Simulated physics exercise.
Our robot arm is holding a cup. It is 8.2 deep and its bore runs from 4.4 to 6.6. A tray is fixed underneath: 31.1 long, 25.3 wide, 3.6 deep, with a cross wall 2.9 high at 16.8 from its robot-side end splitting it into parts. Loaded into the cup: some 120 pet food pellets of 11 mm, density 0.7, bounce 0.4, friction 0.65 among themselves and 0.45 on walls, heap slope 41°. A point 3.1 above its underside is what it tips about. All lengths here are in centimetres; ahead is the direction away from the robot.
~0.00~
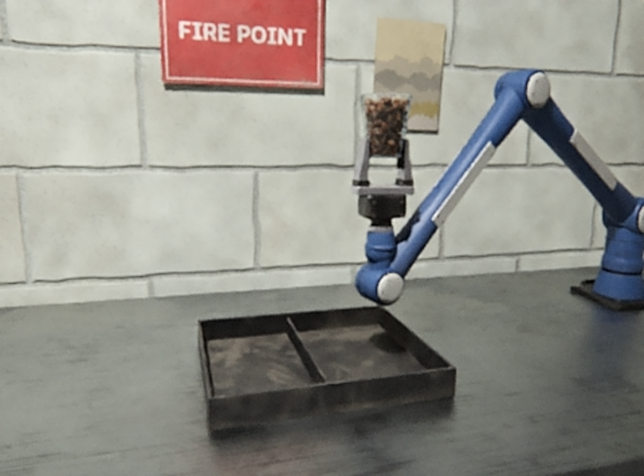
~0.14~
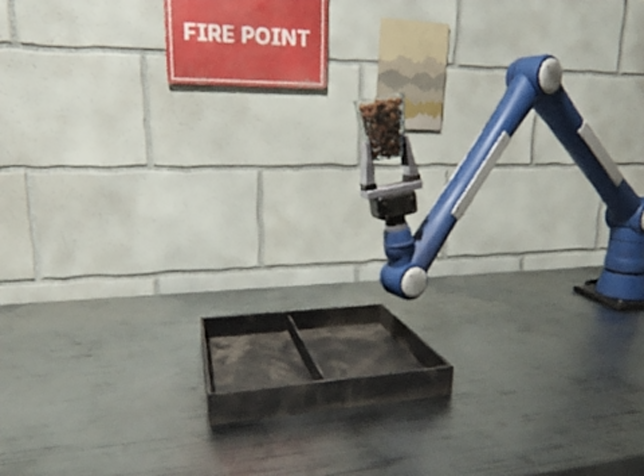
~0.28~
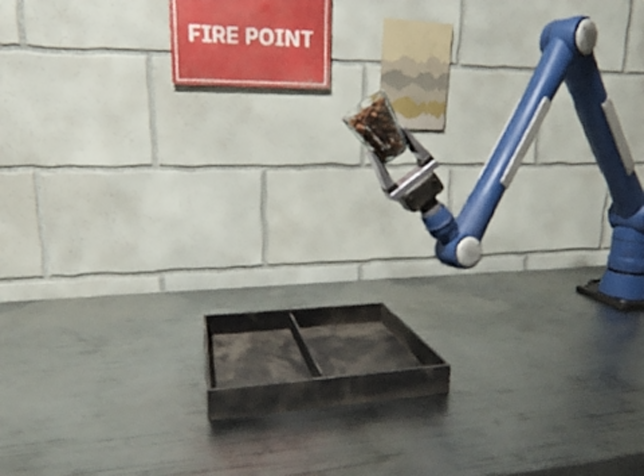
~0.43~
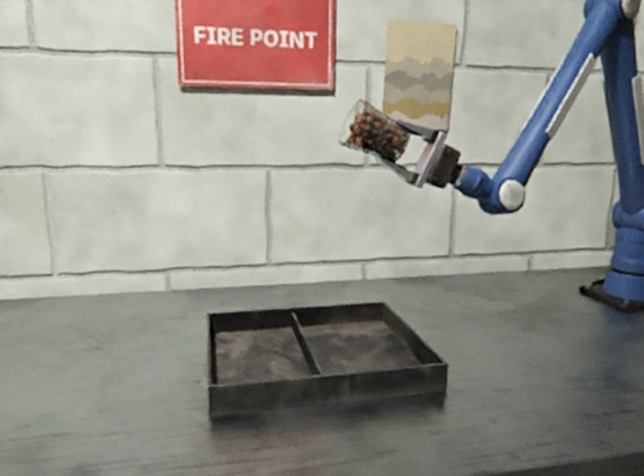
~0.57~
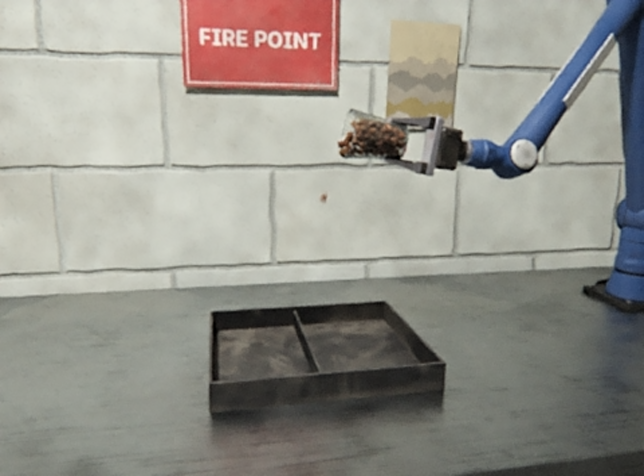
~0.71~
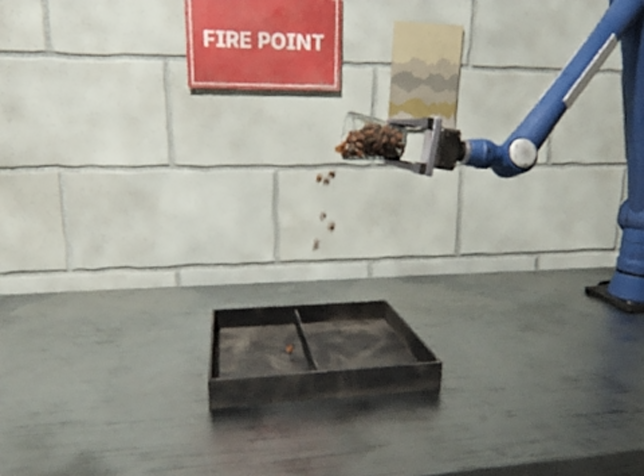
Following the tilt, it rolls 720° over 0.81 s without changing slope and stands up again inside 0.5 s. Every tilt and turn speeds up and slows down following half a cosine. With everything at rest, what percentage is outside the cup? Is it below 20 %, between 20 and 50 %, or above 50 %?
It is between 20 and 50 %.
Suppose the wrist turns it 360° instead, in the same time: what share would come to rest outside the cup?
Roughly 40 percent, then.
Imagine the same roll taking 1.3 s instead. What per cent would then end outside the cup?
About 55 %.
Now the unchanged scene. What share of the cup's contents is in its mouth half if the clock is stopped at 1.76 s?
Near 45 per cent lies in the mouth half.
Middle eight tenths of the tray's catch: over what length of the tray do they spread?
It spans something like 16 centimetres, give or take.
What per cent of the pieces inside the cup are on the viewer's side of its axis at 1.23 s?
Front-half share of contents: Approx. 60 per cent.
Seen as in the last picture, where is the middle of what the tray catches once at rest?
Roughly pixel (274, 357).
After 1.23 s, tipped 83°, highest piece 36 above the table; 87 in the cup, 17 in the far-side part, 9 in the robot-side part, 8 in flight or on a rim.
After 1.76 s, tipped 45°, highest piece 36 above the table; 74 in the cup, 29 in the far-side part, 16 in the robot-side part, 2 in flight or on a rim.
After 2.22 s, upright, highest piece 39 above the table; 74 in the cup, 32 in the far-side part, 15 in the robot-side part.
After 2.92 s, upright, highest piece 39 above the table; 74 in the cup, 32 in the far-side part, 15 in the robot-side part.
At rest, 74 in the cup, 32 in the far-side part, 15 in the robot-side part. That is 39 % outside the cup.
